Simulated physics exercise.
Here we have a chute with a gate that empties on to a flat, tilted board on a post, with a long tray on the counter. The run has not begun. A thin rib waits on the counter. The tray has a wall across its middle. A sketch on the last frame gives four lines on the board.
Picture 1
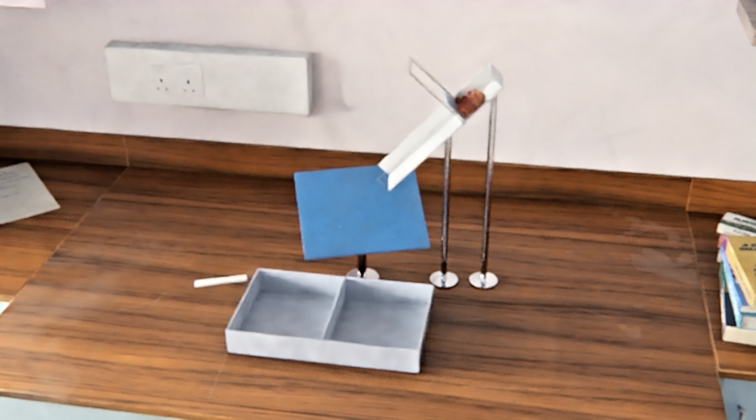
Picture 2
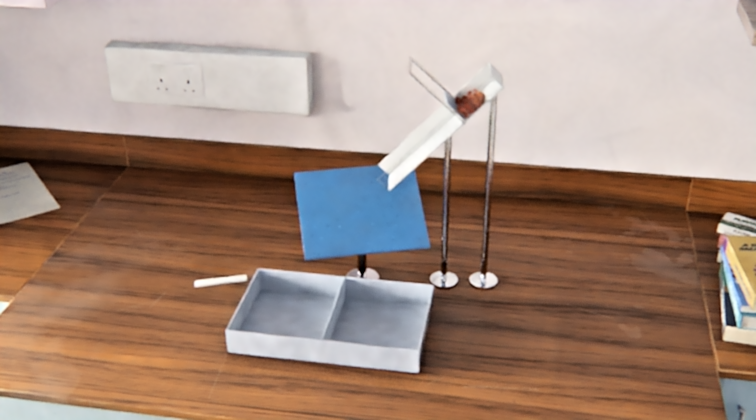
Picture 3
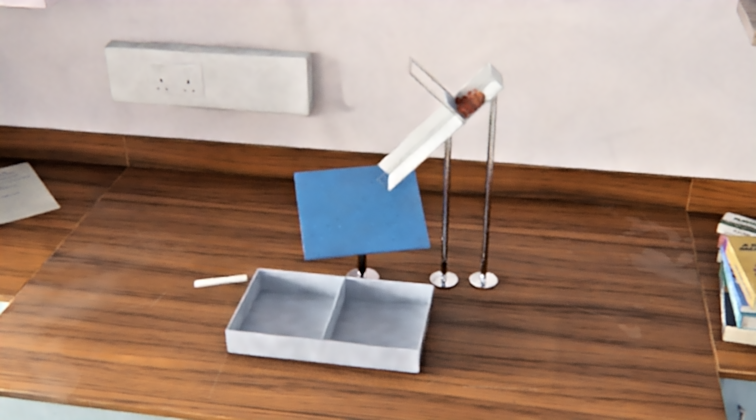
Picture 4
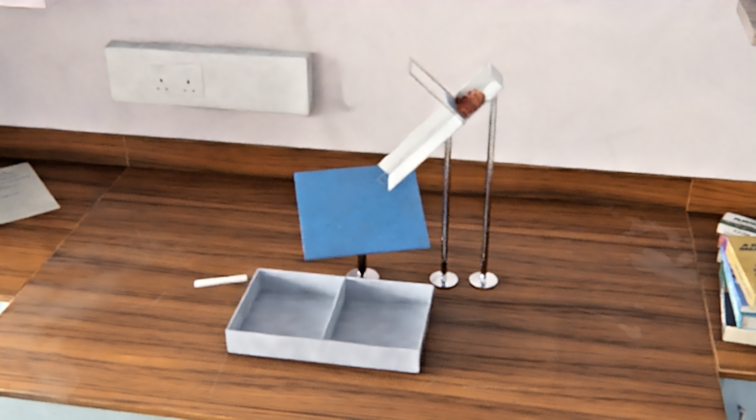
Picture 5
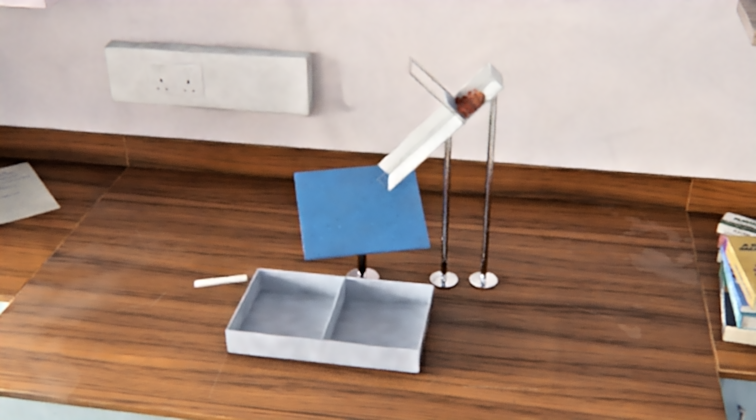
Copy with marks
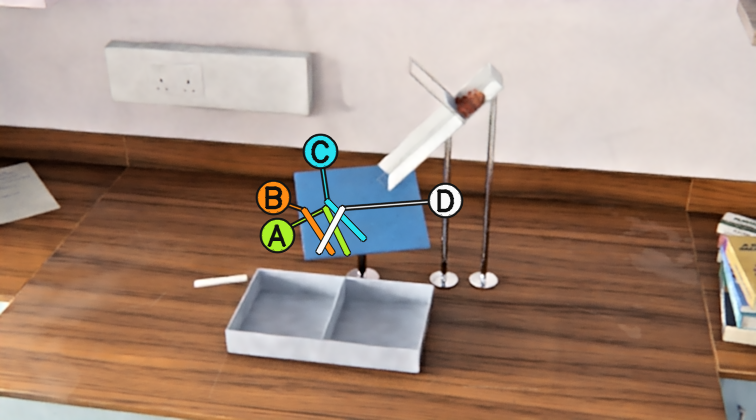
The footage shows a pale chute on thin metal posts holding a reddish-brown load behind a gate, above a tilted blue board and a grey divided tray on a wooden counter. Nothing visibly moves throughout.
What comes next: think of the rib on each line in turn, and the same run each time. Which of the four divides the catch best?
It is D.
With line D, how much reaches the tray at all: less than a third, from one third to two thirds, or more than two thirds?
It is more than two thirds.
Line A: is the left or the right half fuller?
More lands on the right.
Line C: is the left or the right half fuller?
More lands on the right.
On the marked copy, line A from (325, 208) to (347, 253); line B from (304, 210) to (331, 252); line C from (327, 201) to (363, 238); line D from (342, 208) to (319, 251).
Choosing A, of what is caught, a stray few in the left half, nearly all in the right.
Choosing B, of what is caught, a small part in the left half, nearly all in the right.
Choosing C, of what is caught, a small part in the left half, nearly all in the right.
Choosing D, of what is caught, about half in the left half, about half in the right.
